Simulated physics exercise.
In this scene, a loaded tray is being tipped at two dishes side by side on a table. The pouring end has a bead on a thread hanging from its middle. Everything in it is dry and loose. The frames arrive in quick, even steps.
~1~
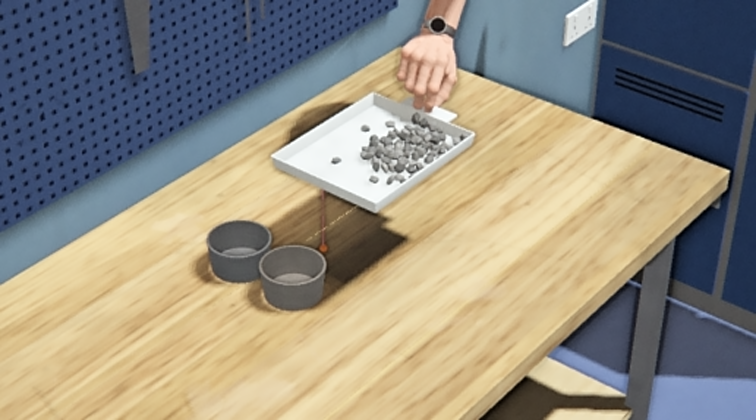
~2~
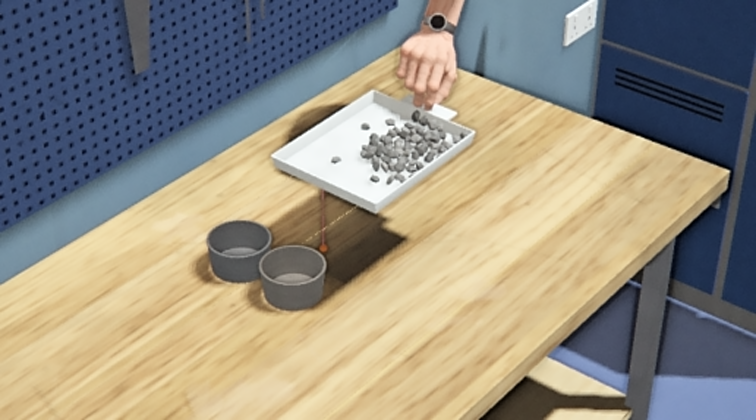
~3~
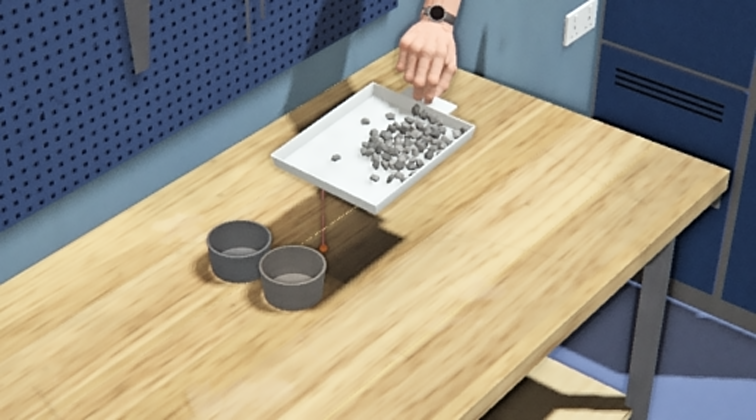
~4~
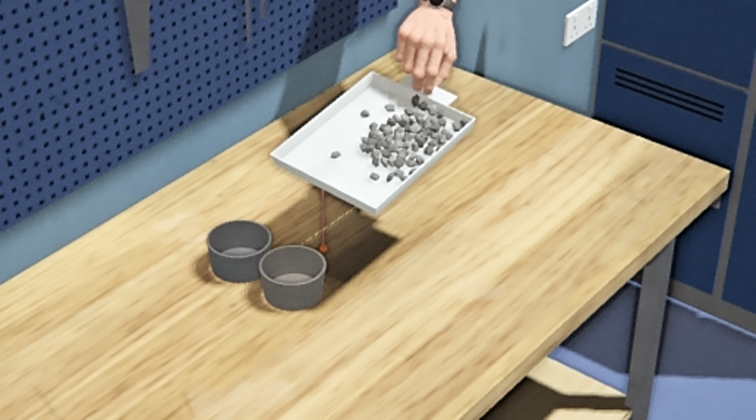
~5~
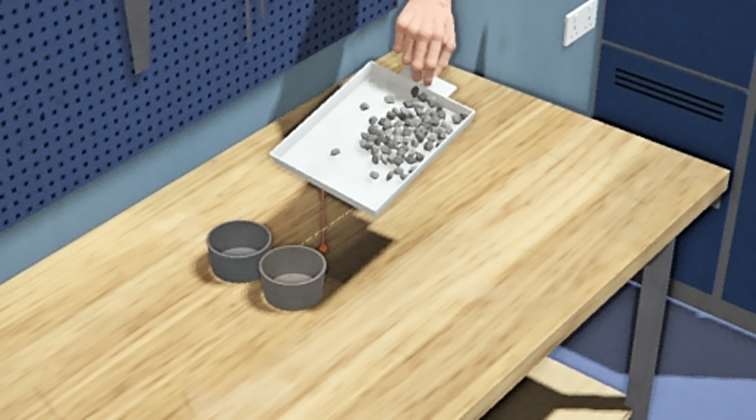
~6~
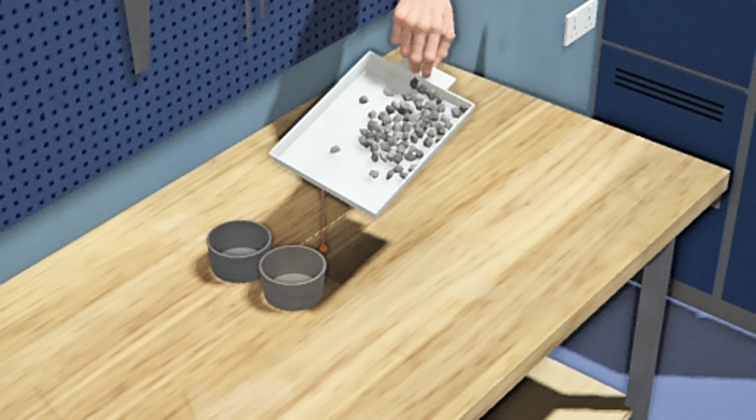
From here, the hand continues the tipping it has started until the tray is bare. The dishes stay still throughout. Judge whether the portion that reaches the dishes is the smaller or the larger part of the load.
The dishes will fail to catch most of it.
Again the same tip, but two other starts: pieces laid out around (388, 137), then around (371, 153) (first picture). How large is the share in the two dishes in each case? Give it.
You'd get near 10 percent first and near 10 percent next.
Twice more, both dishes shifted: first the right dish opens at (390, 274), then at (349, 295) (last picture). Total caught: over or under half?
The pair would catch the lesser share the first time and the greater share the second time.
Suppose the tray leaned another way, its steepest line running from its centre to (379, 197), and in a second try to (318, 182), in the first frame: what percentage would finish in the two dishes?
Lab note: Case 1 near 0 %, case 2 near 60 %.
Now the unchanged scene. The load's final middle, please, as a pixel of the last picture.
Resting centre, last frame: Roughly (348, 319).
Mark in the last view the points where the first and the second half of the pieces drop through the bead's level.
Points: About (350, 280), then about (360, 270).
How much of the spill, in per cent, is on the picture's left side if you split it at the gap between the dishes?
0 per cent, about.
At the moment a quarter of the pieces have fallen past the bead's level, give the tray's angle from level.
It is at around 80 degrees by then.
Soon after the last picture, tray tipped steeply; nearly all on the tray; a small part in the air.
A little later, tray tipped past a quarter turn; about a third on the tray; a stray few in the right dish; about two thirds outside both; a small part in the air.
Later still, tray tipped past a quarter turn; a small part in the right dish; nearly all outside both.
At rest, tray tipped past a quarter turn; a small part in the right dish; none in the left dish; nearly all outside both.
